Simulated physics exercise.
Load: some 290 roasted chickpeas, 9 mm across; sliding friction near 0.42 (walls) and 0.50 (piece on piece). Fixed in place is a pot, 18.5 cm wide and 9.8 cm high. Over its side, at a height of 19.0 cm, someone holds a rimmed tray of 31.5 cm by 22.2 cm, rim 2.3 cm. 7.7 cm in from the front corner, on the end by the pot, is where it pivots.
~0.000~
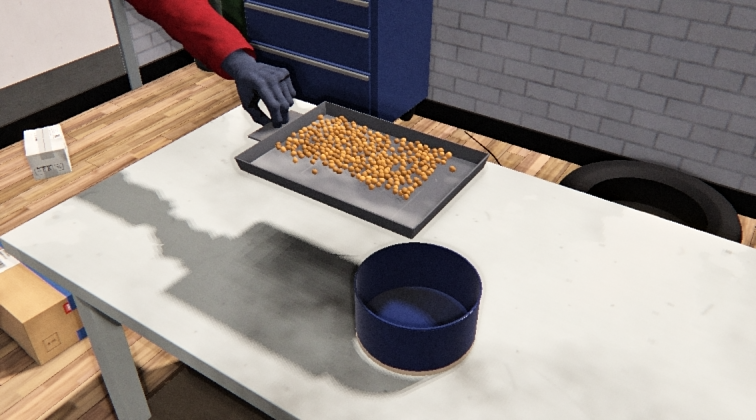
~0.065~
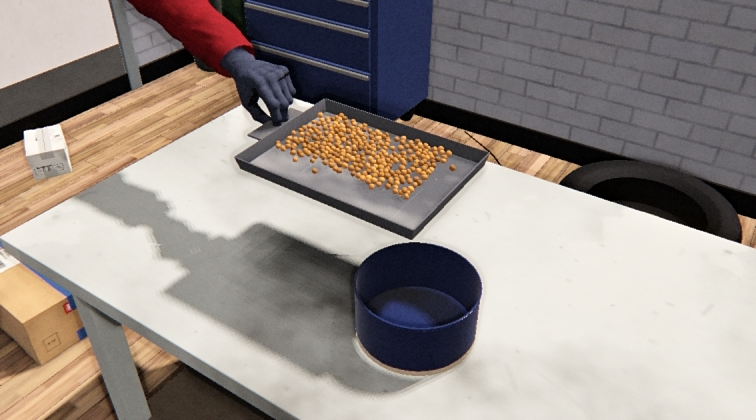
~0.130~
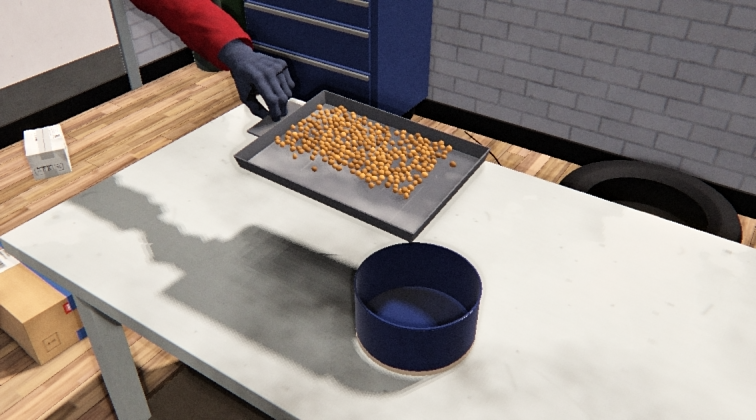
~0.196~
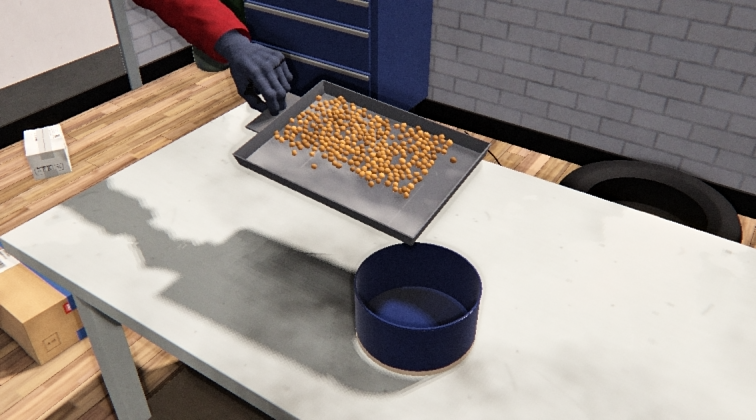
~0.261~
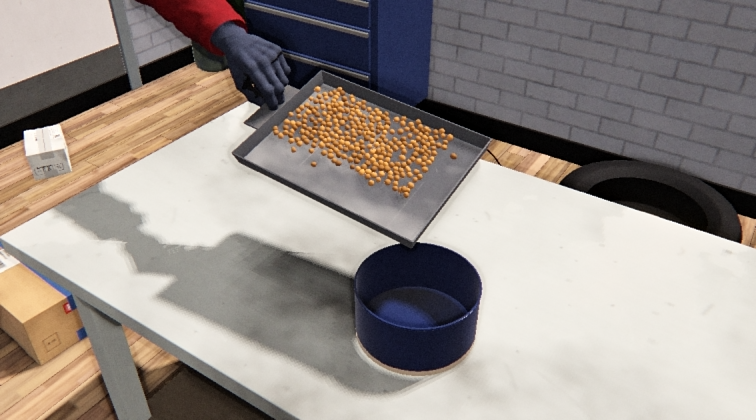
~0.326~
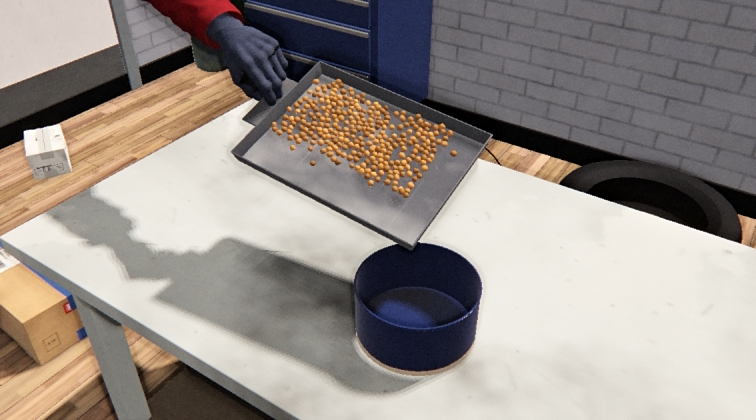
A dark rimmed tray scattered with small orange-brown roasted chickpeas lies nearly level above a pale table, a gloved hand at its far left end, behind a round blue pot. The hand raises that end steadily, slanting the tray toward the pot, while the chickpeas stay spread across its upper part.
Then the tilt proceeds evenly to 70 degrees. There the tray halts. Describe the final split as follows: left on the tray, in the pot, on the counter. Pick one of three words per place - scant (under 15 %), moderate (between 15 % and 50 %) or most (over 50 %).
My call is left on the tray: Most, pot: Scant, counter: Scant.
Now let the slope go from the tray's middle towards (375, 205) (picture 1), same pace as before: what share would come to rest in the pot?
My best guess is some 30 per cent.
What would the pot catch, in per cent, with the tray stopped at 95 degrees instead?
In that case some 65 per cent.
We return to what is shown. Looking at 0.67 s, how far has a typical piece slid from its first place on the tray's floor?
About 11 cm.
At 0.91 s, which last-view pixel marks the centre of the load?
At that moment the load's centre is around (357, 205).
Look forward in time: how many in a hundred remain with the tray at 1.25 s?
Estimate: About 90 percent.
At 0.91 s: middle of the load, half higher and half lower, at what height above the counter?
The halfway line is at about 20 cm.
After 0.67 s, tilt 44 degrees; the tray holds 100 %, the pot 0 %.
Then, at 0.91 s, tilt 61 degrees; the tray holds 95 %, the pot 0 %.
After 1.25 s, tilt 70 degrees; the tray holds 90 %, the pot 5 %.
By 2.0 s all is still; tray 90 %, pot 5 %, counter 5 %.
